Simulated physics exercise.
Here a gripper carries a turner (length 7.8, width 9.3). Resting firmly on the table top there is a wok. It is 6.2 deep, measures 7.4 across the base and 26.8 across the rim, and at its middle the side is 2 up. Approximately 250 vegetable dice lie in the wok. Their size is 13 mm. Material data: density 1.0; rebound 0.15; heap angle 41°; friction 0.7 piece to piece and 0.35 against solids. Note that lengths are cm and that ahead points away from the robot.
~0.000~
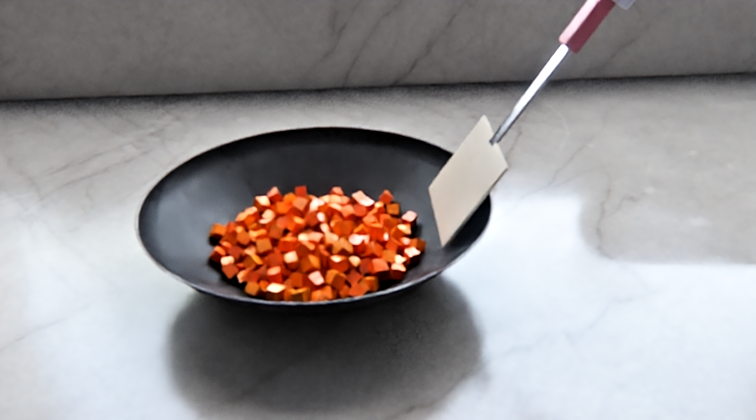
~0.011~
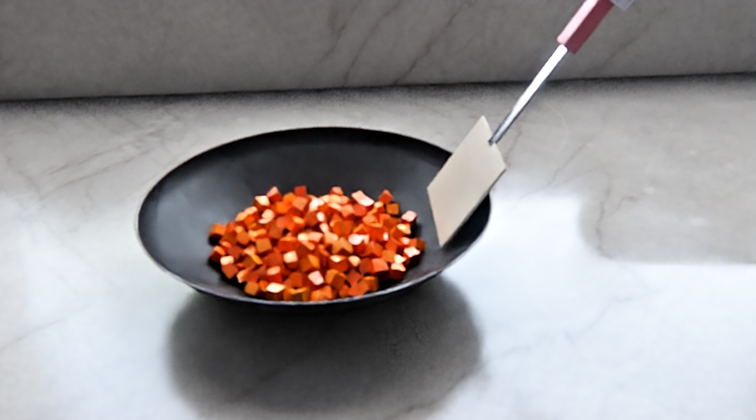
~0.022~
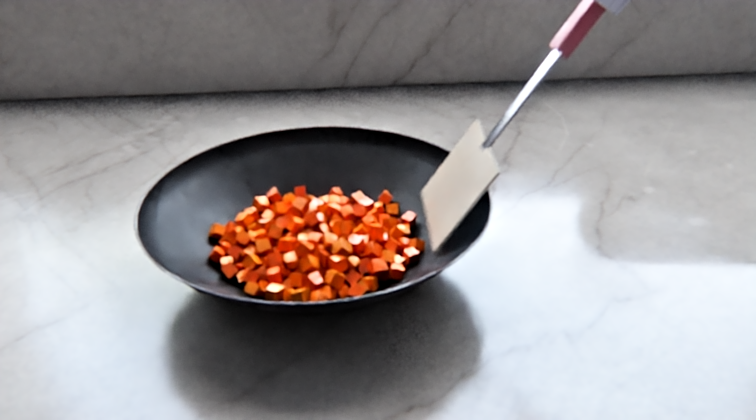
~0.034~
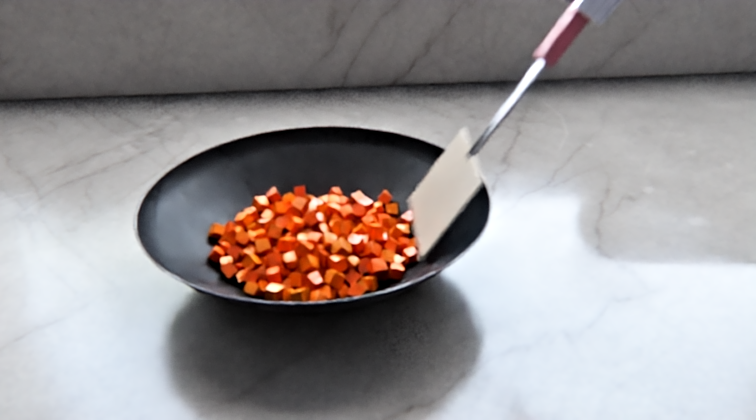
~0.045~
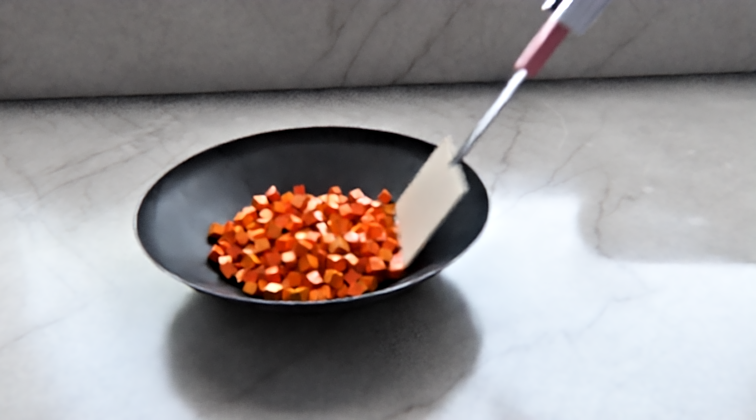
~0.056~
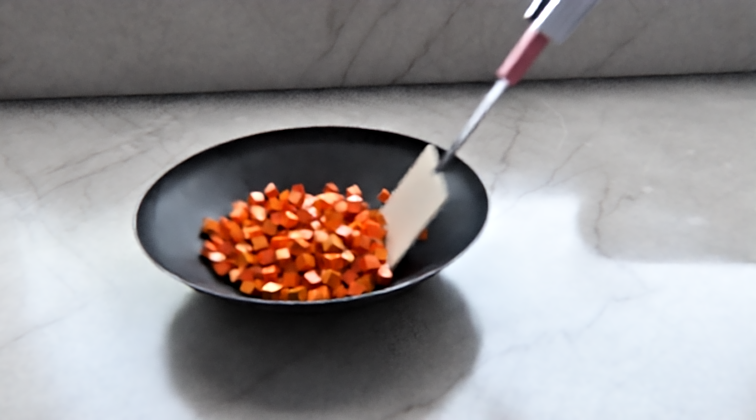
A spatula with a pink and white handle moved down and left into a black wok on a marble counter, nudging the heap of small orange-red cubes slightly to the left.
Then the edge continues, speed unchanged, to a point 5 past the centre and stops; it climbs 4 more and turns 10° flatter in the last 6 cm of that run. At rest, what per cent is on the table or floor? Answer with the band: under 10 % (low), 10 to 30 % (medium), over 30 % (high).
High, over 30 %.
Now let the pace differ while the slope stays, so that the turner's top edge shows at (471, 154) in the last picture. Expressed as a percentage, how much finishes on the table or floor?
About 5 per cent.
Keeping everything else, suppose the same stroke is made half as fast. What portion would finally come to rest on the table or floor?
5 per cent, about.
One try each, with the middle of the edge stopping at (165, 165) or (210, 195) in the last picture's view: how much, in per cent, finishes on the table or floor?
About 75 and 55 per cent.
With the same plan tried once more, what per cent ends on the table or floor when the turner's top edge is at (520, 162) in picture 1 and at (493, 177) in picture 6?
Near 5 in a hundred.
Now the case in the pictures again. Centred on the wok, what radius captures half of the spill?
Distance, approx.: 26 cm.
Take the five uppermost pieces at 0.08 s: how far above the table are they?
Height: Approx. 6 cm.
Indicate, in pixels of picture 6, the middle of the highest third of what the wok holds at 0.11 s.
Around (217, 216).
By 0.08 s, sloping 56°, highest piece 7 above the table; 252 in the wok.
By 0.11 s, sloping 52°, highest piece 9 above the table; 251 in the wok, 1 on the blade or in flight.
By 0.33 s, sloping 46°, highest piece 13 above the table; 158 in the wok, 55 on the table or floor, 39 on the blade or in flight.
By 1.38 s, sloping 46°, highest piece 5 above the table; 158 in the wok, 94 on the table or floor.
Final count, 158 in the wok, 94 on the table or floor. That is 37 % on the table or floor.
